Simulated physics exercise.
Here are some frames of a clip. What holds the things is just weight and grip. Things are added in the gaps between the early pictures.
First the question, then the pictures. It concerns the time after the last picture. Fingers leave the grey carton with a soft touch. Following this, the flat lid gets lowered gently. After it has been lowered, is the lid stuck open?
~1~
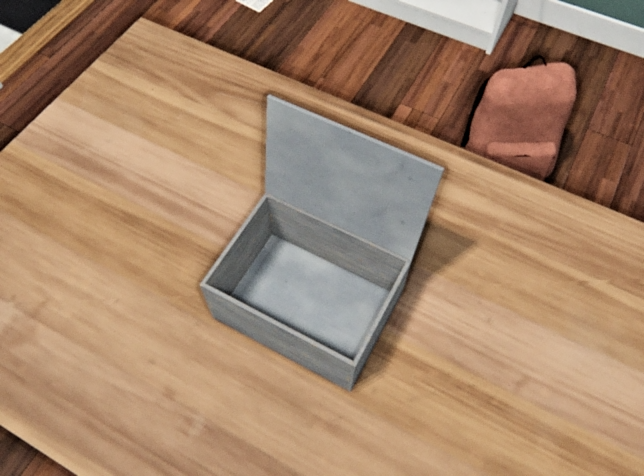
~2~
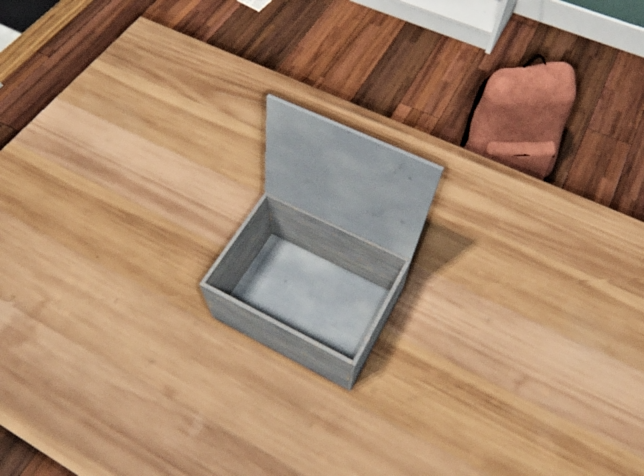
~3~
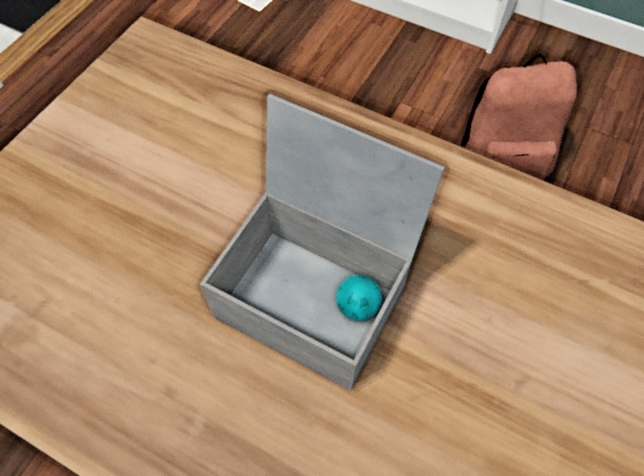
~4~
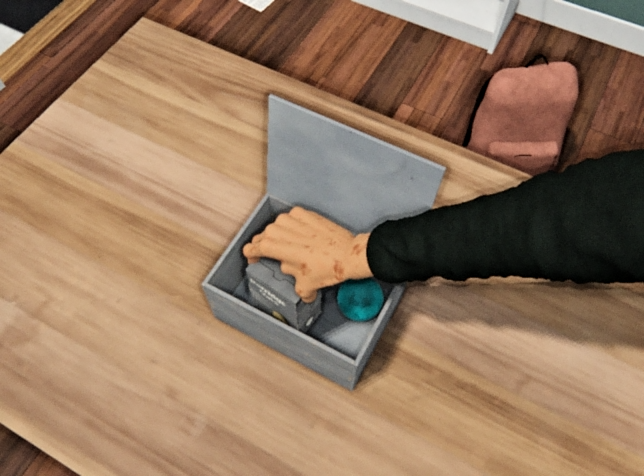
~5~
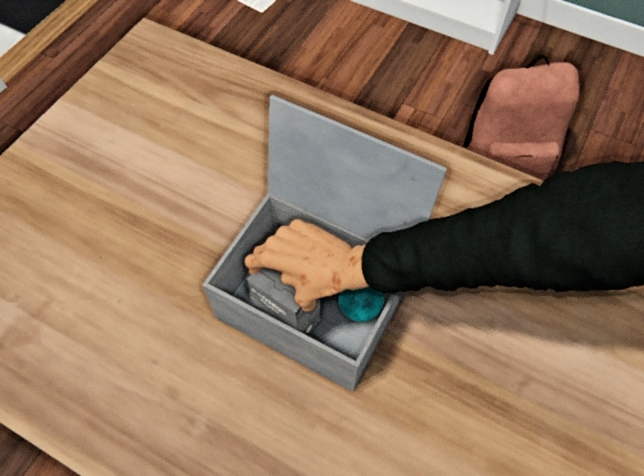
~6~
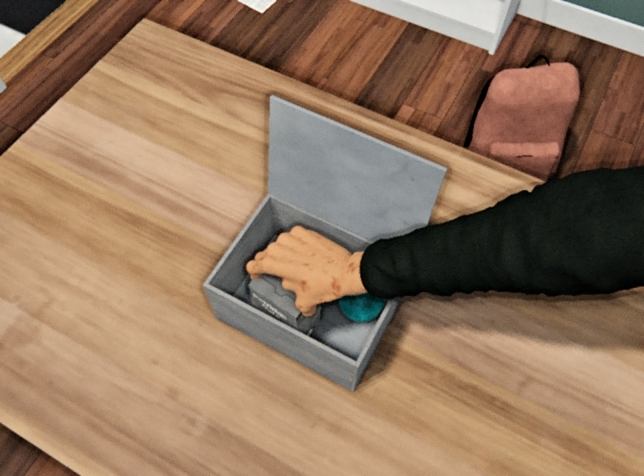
Yes - well, the lid can't go all the way down, see.
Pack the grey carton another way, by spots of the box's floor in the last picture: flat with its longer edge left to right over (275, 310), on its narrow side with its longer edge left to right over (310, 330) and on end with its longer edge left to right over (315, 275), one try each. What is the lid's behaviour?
Well, the first try leaves the lid lying shut, the second leaves it lying shut, and the third leaves it standing open.
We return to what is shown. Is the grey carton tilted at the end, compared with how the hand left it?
Well, the grey carton stays just as set.
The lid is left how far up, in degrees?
Roughly 10°.
Then, 1.40 s after the last picture, lid 72° above the rim.
Then, 1.90 s after the last picture, lid 39° above the rim.
At rest, lid 11° above the rim; both in place. Seen from the same camera at the end, grey carton near (287, 306).
